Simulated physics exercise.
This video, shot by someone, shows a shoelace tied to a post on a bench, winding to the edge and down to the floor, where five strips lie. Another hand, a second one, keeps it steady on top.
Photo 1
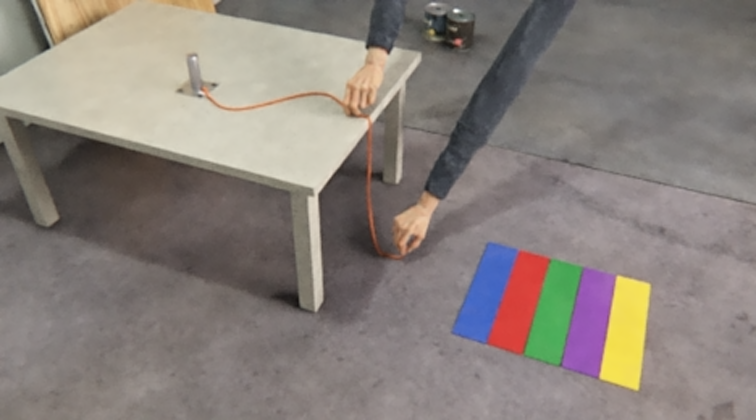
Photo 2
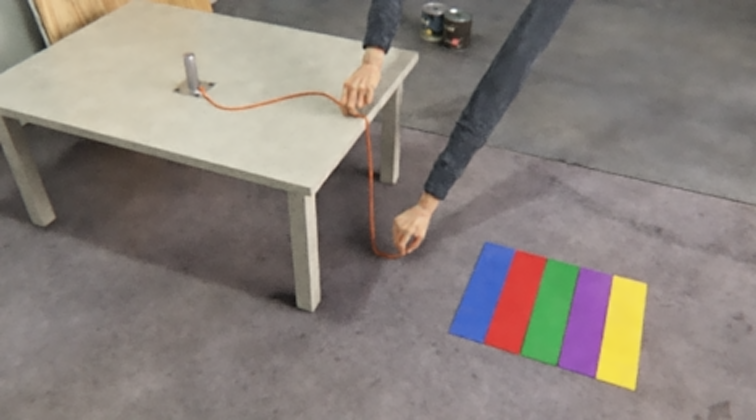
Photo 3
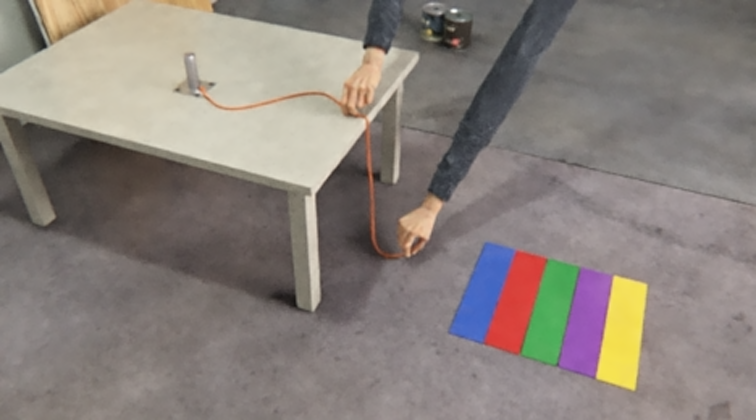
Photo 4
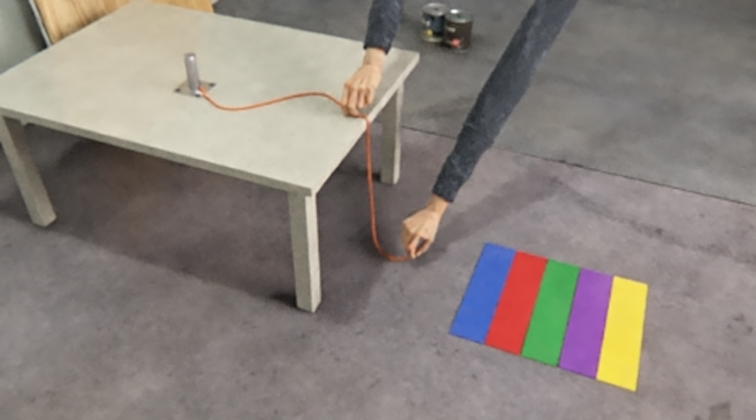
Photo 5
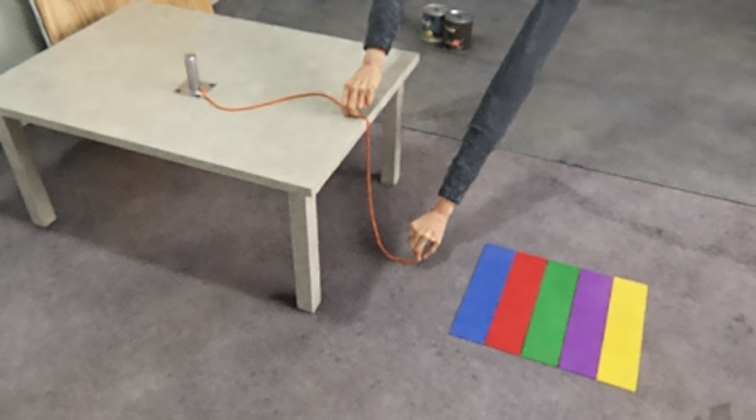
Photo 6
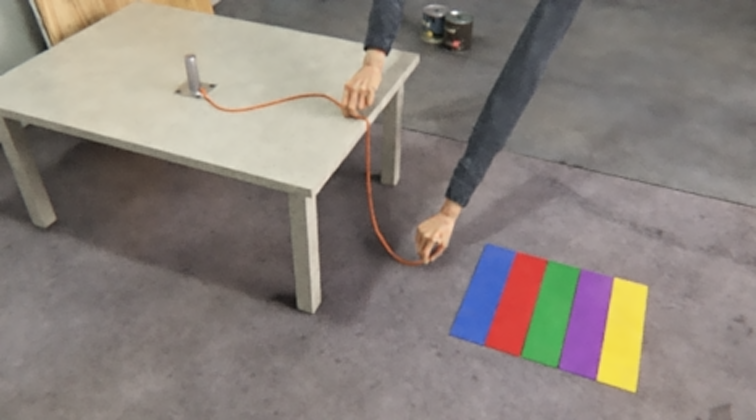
A hand slowly draws an orange cord's end rightward near the floor beside coloured strips.
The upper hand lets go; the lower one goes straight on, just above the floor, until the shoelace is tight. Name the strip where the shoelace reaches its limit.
Green.
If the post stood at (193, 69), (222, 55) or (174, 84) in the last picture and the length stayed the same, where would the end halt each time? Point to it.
Near (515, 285), (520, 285) and (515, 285).
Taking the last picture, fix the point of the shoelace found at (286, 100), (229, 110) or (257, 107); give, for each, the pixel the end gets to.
Going try by try, I'd put it close to (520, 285), then (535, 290), and finally (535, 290).
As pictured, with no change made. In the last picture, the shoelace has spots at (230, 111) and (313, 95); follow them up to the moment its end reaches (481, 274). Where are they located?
They end up at (253, 95) and at (333, 111).
Early on, end near (481, 274); over blue.
Midway, end near (525, 287); over red.
At the end of the slack, end near (551, 294); over green. It gets as far as the green strip.
